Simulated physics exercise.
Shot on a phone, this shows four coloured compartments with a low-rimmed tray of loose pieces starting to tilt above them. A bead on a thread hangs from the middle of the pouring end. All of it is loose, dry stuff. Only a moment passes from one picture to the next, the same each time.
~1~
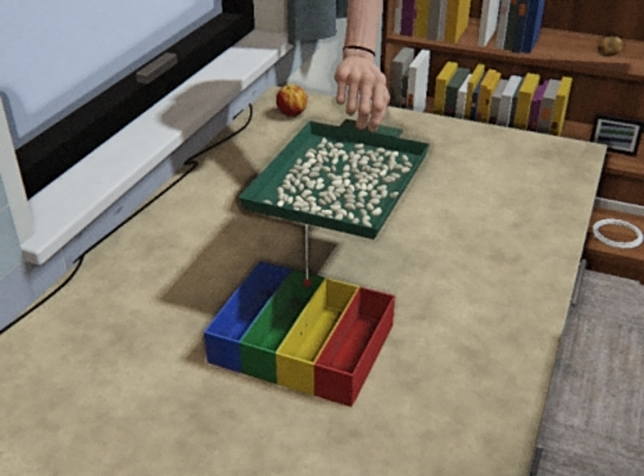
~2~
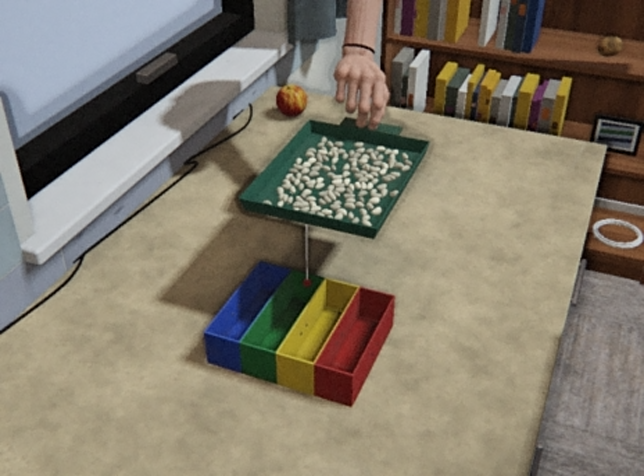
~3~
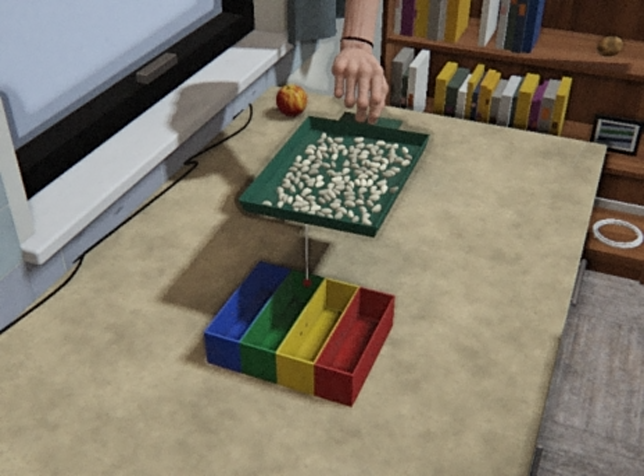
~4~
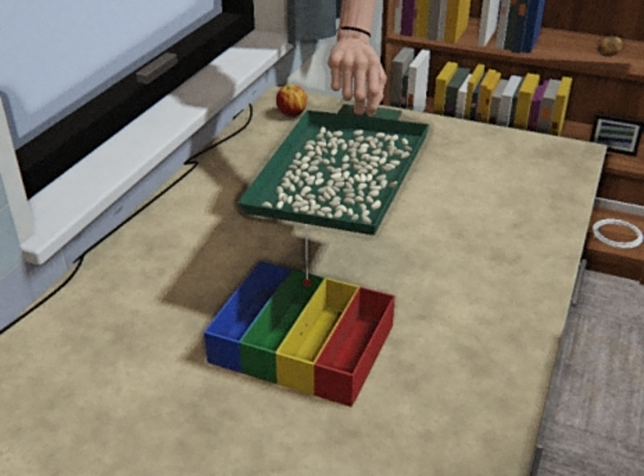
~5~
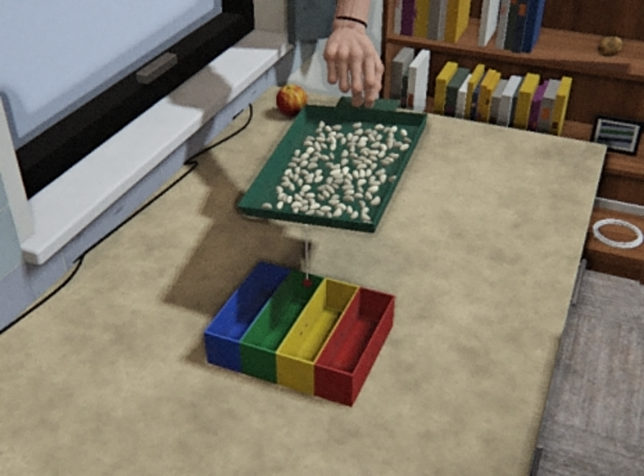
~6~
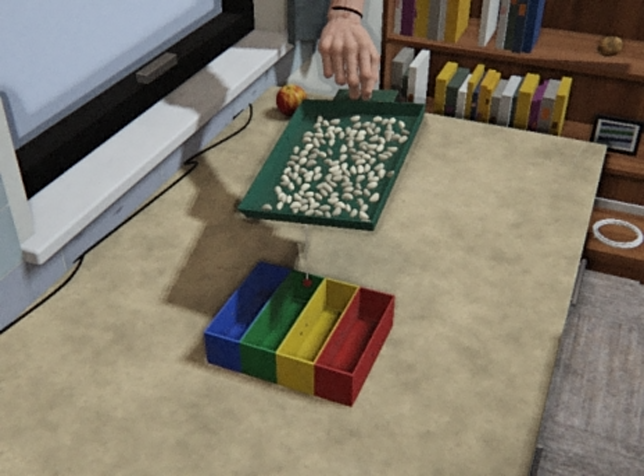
Hand gradually tilting a green tray of white beans, its left front corner dipping lowest, above blue, green, yellow and red compartments.
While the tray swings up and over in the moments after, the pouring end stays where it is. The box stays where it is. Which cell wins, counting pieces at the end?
The blue cell wins.
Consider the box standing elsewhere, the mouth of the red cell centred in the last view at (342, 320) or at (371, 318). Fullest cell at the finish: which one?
With the first placing it's the blue one, with the second it's that blue cell.
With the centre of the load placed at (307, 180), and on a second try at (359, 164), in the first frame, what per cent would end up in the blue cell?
Roughly 60 per cent, then roughly 70 per cent.
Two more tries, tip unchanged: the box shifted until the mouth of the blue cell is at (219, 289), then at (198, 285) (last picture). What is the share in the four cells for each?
First placement near 100 percent, second near 100 percent.
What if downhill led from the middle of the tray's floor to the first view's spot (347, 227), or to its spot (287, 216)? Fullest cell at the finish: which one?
The red one, then the blue cell.
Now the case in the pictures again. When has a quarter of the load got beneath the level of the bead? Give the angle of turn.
It's turned some 95 degrees by then.
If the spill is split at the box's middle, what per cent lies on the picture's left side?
It comes out at roughly 100 percent.
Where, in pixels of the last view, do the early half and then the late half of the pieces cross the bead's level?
The leading part at (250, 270), the rest of it at (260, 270).
Soon, tray tipped steeply; all on the tray.
A while on, tray tipped right over; about half on the tray; about a quarter in the blue cell; about a third falling or outside the box.
Towards the end, tray tipped past a quarter turn; about two thirds in the blue cell; a stray few in the green cell; about a third falling or outside the box.
Finally, tray tipped past a quarter turn; about two thirds in the blue cell; a stray few in the green cell; none in the red cell; none in the yellow cell; about a third outside the box.
